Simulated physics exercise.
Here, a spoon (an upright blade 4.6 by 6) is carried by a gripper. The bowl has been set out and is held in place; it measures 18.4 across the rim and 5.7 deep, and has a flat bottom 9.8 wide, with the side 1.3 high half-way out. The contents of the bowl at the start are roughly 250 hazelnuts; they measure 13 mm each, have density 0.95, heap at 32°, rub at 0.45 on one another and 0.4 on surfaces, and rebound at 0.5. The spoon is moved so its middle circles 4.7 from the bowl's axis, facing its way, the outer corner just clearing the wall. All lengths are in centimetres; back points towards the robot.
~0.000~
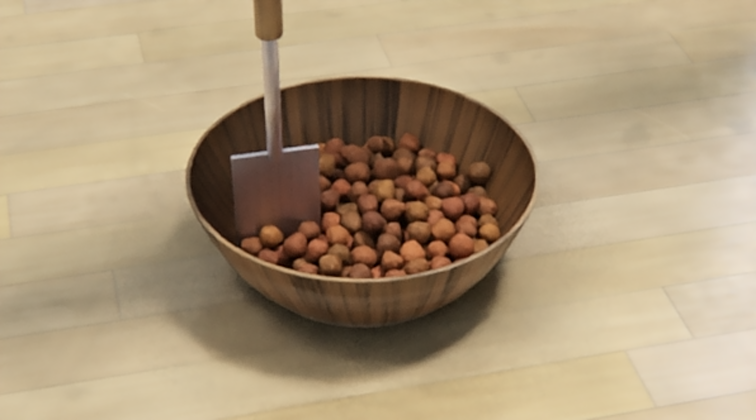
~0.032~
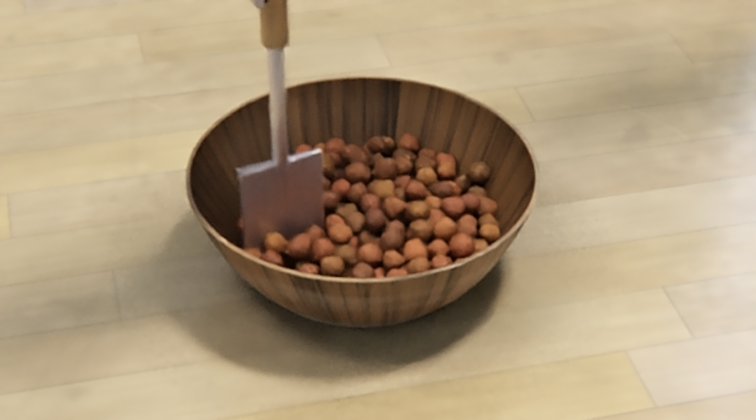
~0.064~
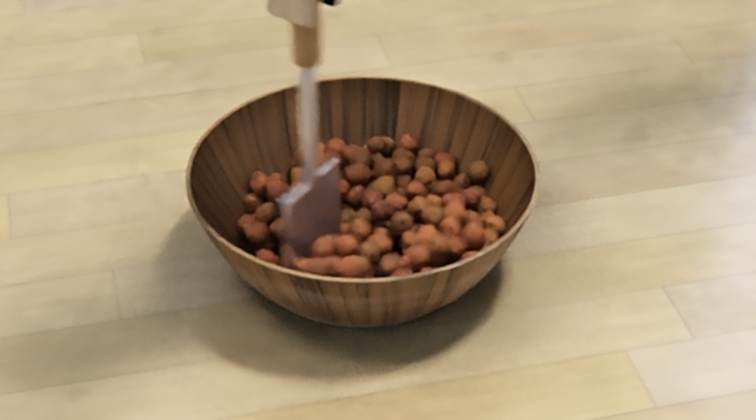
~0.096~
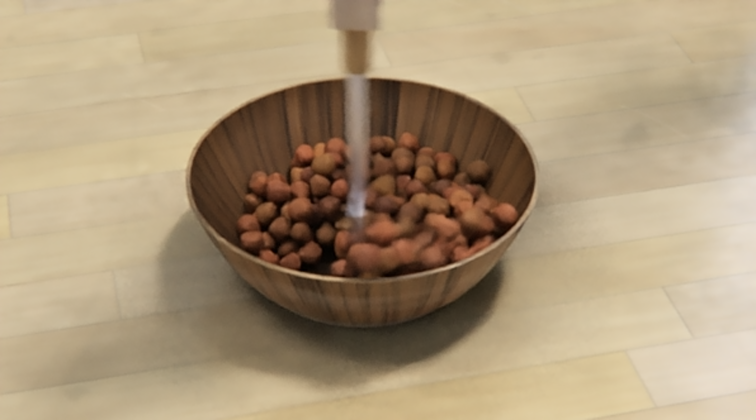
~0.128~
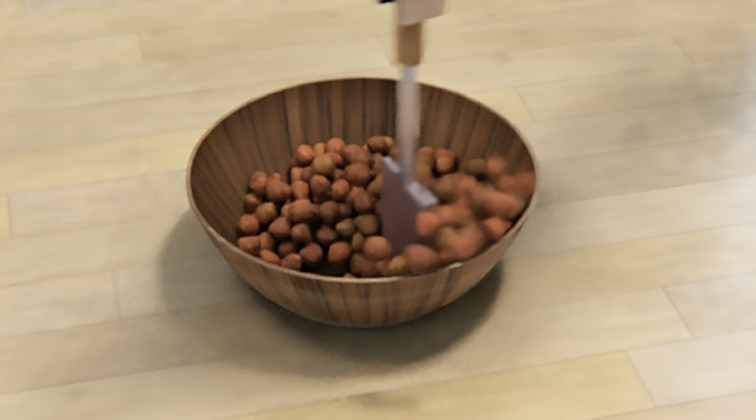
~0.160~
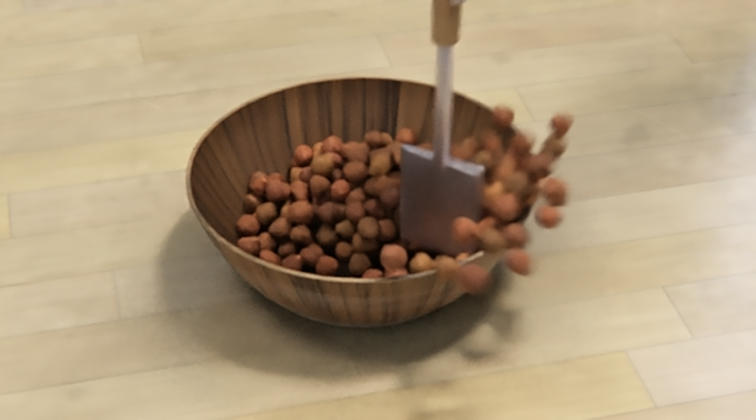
Wooden bowl of round brown nuts on a plank surface, a flat metal blade sweeping left to right, flinging some over the rim.
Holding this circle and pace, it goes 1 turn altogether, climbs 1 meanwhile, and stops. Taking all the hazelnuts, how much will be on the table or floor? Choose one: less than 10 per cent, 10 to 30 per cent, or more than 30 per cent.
The share is more than 30 per cent.
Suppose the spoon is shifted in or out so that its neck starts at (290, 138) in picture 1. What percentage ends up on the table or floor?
Table or floor share: Near 40 %.
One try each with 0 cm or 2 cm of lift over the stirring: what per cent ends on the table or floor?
Around 40 percent, then 30 percent.
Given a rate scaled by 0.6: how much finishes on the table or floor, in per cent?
I'd say about 20 %.
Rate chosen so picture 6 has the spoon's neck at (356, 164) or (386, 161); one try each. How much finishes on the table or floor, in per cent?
Near 15 in a hundred for the first and near 25 in a hundred for the second.
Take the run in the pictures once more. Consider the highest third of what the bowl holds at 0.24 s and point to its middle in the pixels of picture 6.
That third sits centred at about (392, 114).
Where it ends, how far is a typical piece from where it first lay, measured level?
About 10 cm.
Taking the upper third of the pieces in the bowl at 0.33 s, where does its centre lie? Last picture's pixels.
Somewhere around (263, 153), I think.
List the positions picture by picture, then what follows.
In the first frame, spoon neck at (274, 127), 0° round; upper third of the load around (378, 205), from x 250 to 490, top at y 145; 246 in the bowl.
In the second frame, spoon neck at (280, 136), 13° round; upper third of the load around (377, 209), from x 250 to 490, top at y 145.
In the third frame, spoon neck at (310, 156), 43° round; upper third of the load around (384, 218), from x 250 to 495, top at y 145.
In the fourth frame, spoon neck at (358, 163), 74° round; upper third of the load around (404, 224), from x 250 to 505, top at y 145; 245 in the bowl, 1 in flight or on the tool.
In the fifth frame, spoon neck at (407, 155), 105° round; upper third of the load around (441, 205), from x 250 to 525, top at y 145; 244 in the bowl, 2 in flight or on the tool.
In the sixth frame, spoon neck at (442, 134), 136° round; upper third of the load around (475, 184), from x 250 to 560, top at y 115; 234 in the bowl, 12 in flight or on the tool.
By 0.24 s, 218° round, highest piece 10 above the table; 212 in the bowl, 3 on the table or floor, 31 in flight or on the tool.
By 0.33 s, 300° round, highest piece 10 above the table; 181 in the bowl, 23 on the table or floor, 42 in flight or on the tool.
By 0.57 s, 0° round, highest piece 5 above the table; 151 in the bowl, 95 on the table or floor.
By 1.27 s, 0° round, highest piece 4 above the table; 151 in the bowl, 95 on the table or floor.
Final count, 151 in the bowl, 95 on the table or floor. That is 39 % on the table or floor.
